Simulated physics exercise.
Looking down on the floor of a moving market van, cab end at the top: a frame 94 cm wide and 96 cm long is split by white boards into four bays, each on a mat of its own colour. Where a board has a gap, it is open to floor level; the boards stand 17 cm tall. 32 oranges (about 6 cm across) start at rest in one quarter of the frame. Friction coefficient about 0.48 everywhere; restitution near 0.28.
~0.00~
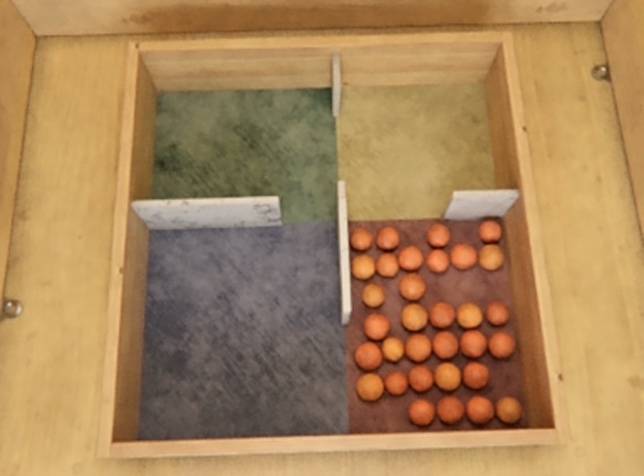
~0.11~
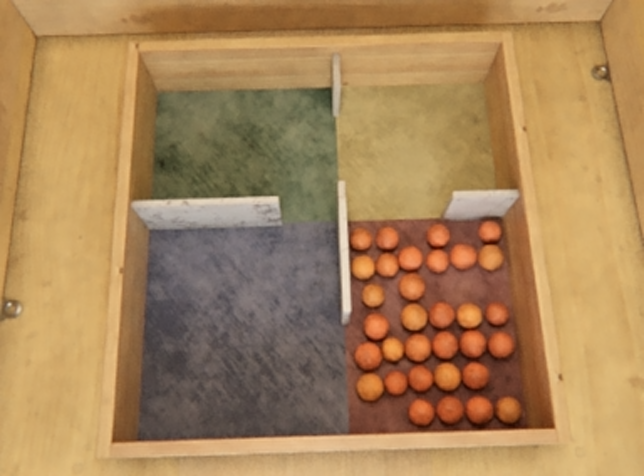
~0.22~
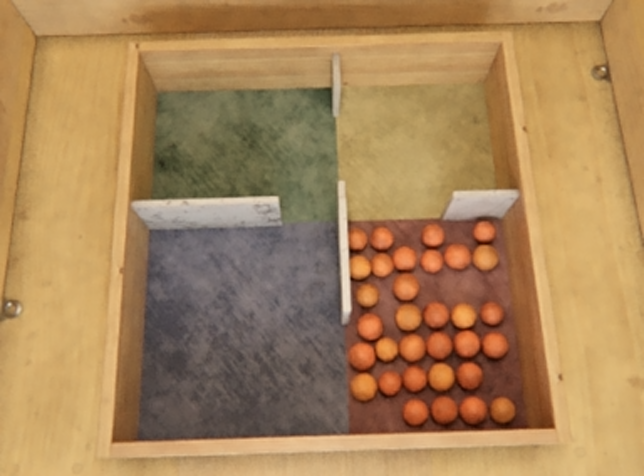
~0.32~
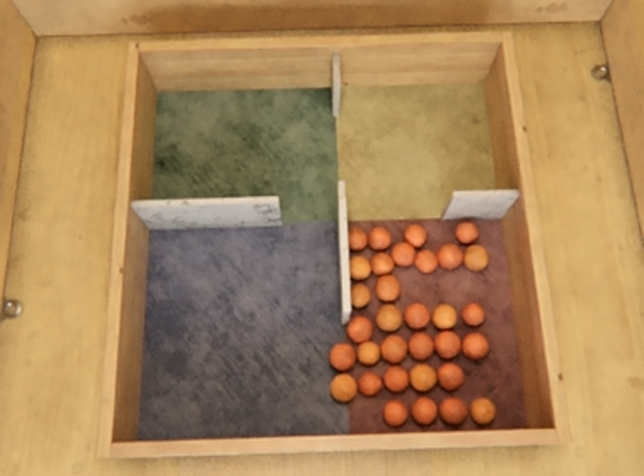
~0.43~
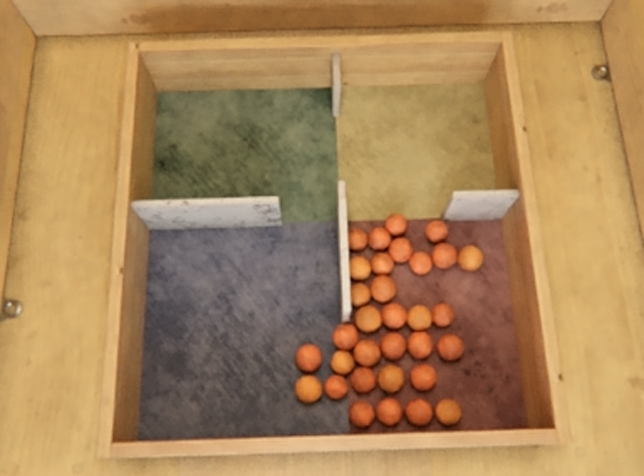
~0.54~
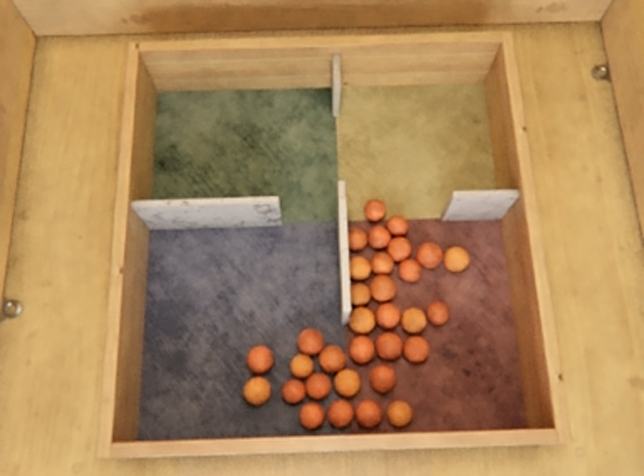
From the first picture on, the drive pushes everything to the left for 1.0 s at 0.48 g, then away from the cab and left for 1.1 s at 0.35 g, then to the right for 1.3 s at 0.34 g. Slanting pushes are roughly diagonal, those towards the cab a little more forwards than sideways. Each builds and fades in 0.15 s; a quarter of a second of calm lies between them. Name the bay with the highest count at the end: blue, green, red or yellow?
The largest share ends in the red bay.
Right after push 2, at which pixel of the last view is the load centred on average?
Near (241, 363).
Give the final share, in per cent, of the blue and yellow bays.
About: Blue 10, yellow 10 per cent.
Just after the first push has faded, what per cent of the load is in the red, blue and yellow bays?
By then: Red 40, blue 50, yellow 0 per cent.
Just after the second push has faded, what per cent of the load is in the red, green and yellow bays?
Red 20, green 10, yellow 0 per cent.
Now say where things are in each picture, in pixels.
In the first frame, middle of the blue mat (243, 328); middle of the green mat (244, 153); middle of the red mat (431, 322); middle of the yellow mat (416, 148); 32 in the red bay; the orange farthest behind, in the direction of the first push, is at (490, 232).
In the second frame, 32 in the red bay; the orange farthest behind, in the direction of the first push, is at (490, 232).
In the third frame, 32 in the red bay; the orange farthest behind, in the direction of the first push, is at (485, 233).
In the fourth frame, 30 in the red bay and 2 in the blue bay; the orange farthest behind, in the direction of the first push, is at (476, 258).
In the fifth frame, 27 in the red bay and 5 in the blue bay; the orange farthest behind, in the direction of the first push, is at (470, 258).
In the sixth frame, 21 in the red bay, 10 in the blue bay and 1 in the yellow bay; the orange farthest behind, in the direction of the first push, is at (456, 259).
After push 1 (1.24 s), 12 in the red bay, 17 in the blue bay, 2 in the green bay and 1 in the yellow bay.
After push 2 (2.59 s), 6 in the red bay, 24 in the blue bay and 2 in the green bay.
After push 3 (4.14 s), 25 in the red bay, 4 in the blue bay, 1 in the green bay and 2 in the yellow bay.
Final count (at 4.72 s), 25 in the red bay, 4 in the blue bay, 1 in the green bay and 2 in the yellow bay.
